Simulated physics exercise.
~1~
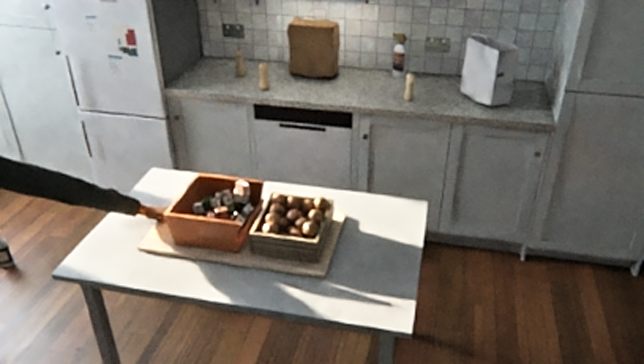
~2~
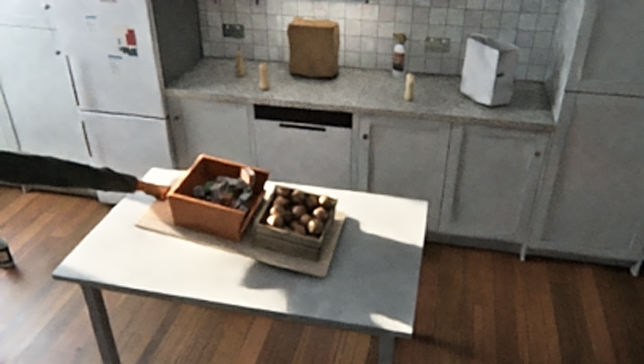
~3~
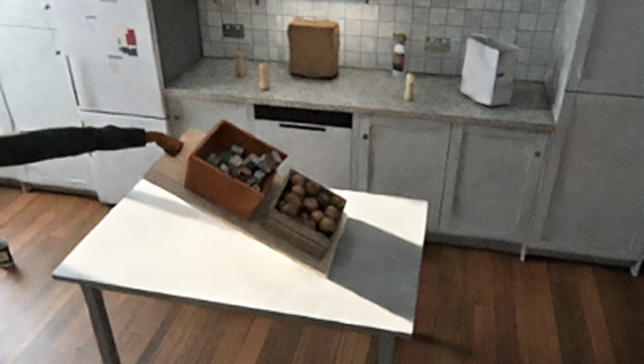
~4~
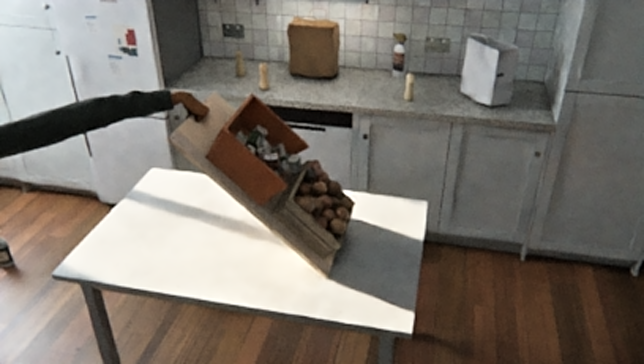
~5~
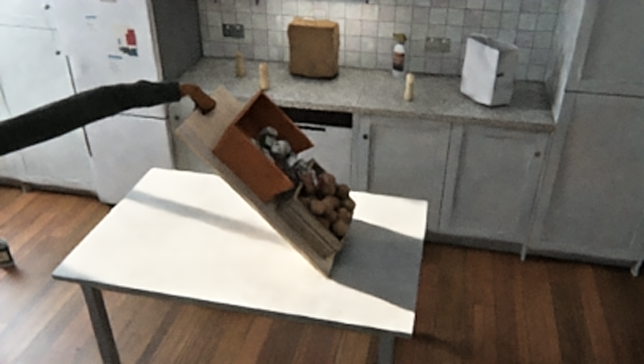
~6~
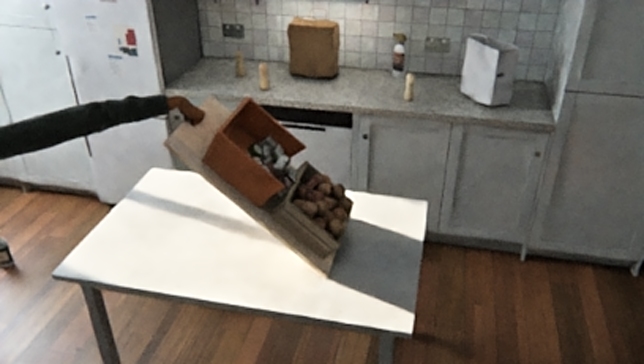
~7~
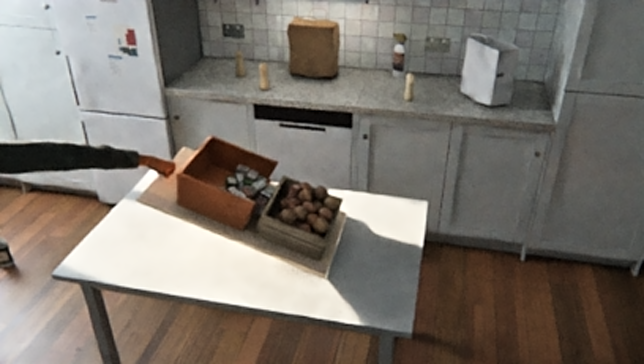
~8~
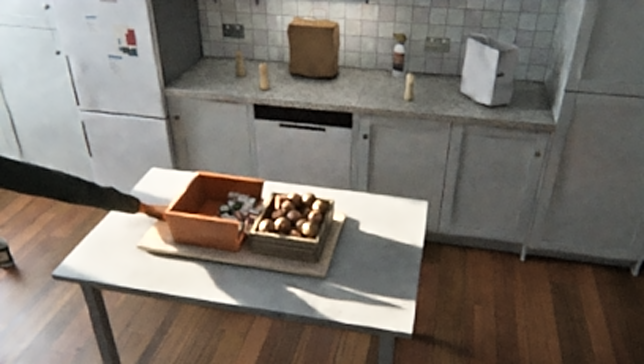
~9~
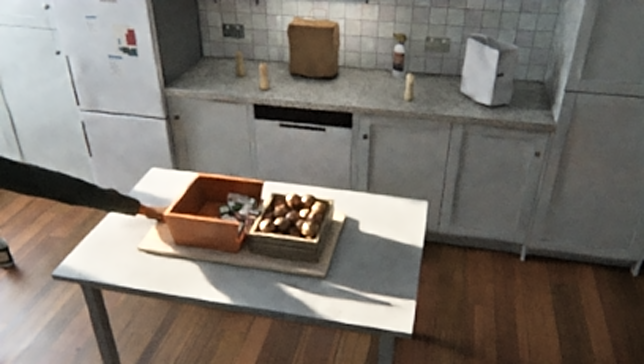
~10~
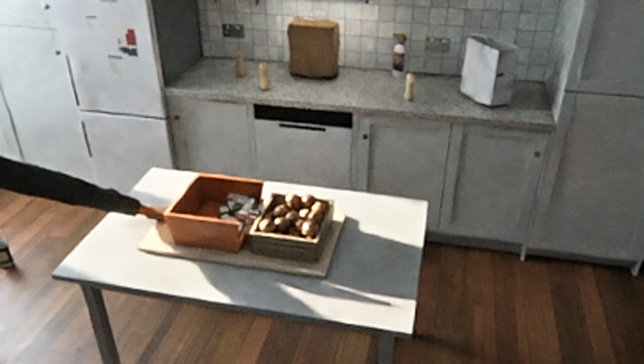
An arm tips a board holding two filled totes steeply rightward, then lowers it flat.
